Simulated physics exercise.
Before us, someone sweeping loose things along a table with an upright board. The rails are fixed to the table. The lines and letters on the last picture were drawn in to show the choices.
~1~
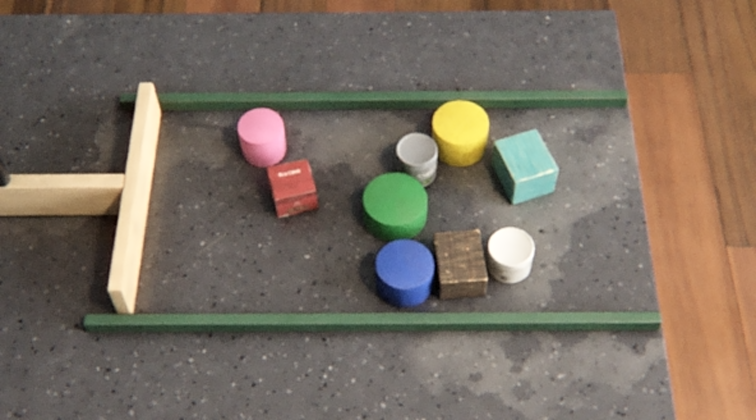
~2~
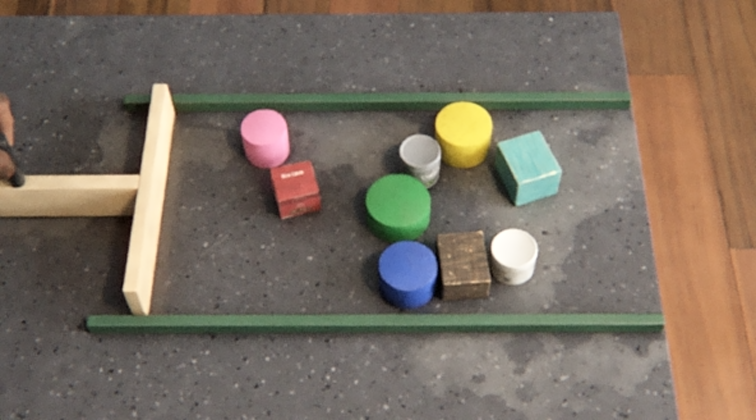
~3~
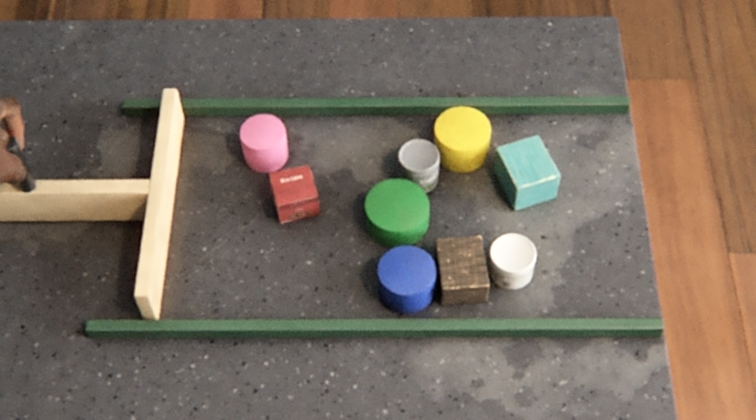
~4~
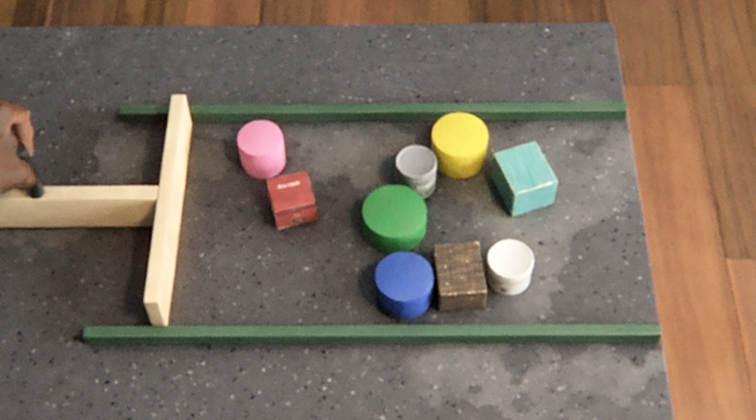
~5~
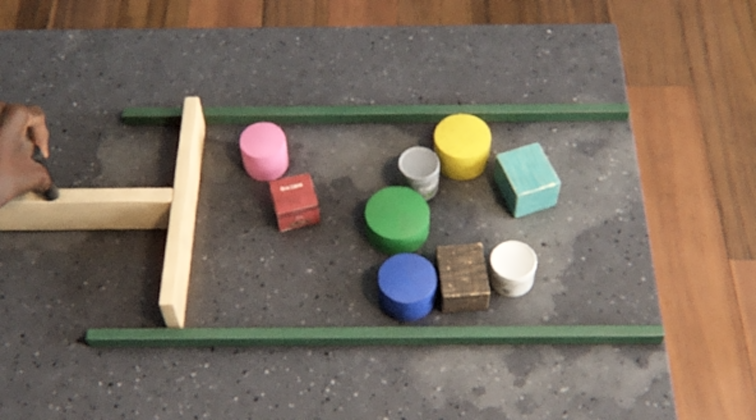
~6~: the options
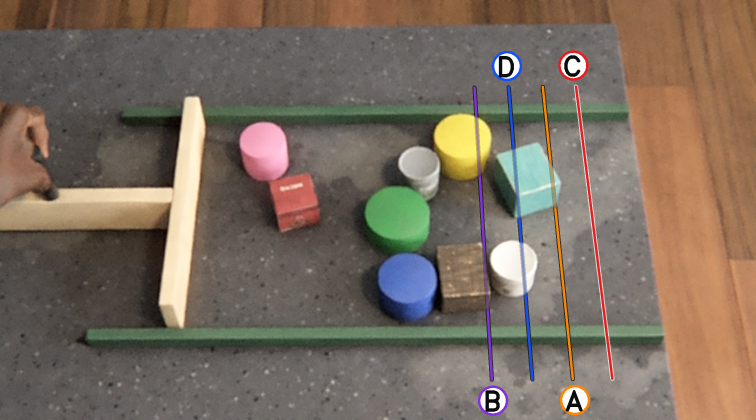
An upright wooden board slides slowly to the right between two green rails, with a hand coming into view at the left, gripping its handle. The board draws nearer to the pink pot and red packet but touches nothing, while the tins, pots, tub and blocks stay in their places on the table.
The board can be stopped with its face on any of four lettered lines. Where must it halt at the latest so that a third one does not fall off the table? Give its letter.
The farthest such stop is A.
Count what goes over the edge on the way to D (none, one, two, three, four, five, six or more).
In all, none.
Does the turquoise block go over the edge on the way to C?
By then, yes.
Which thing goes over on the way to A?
The white tub goes over.
On the marked copy, A at (557, 220); B at (482, 221); C at (593, 220); D at (519, 221).
Following A. Soon after the start, board (316, 193); pink pot (349, 152); red packet (346, 202).
Later, board (452, 192); white tub (578, 256); turquoise block (554, 176).
In the end, board (555, 191); white tub over the edge; turquoise block (635, 174); one fallen.
As for the rest, B is within the limit but short; C drops four; D is within the limit but short.
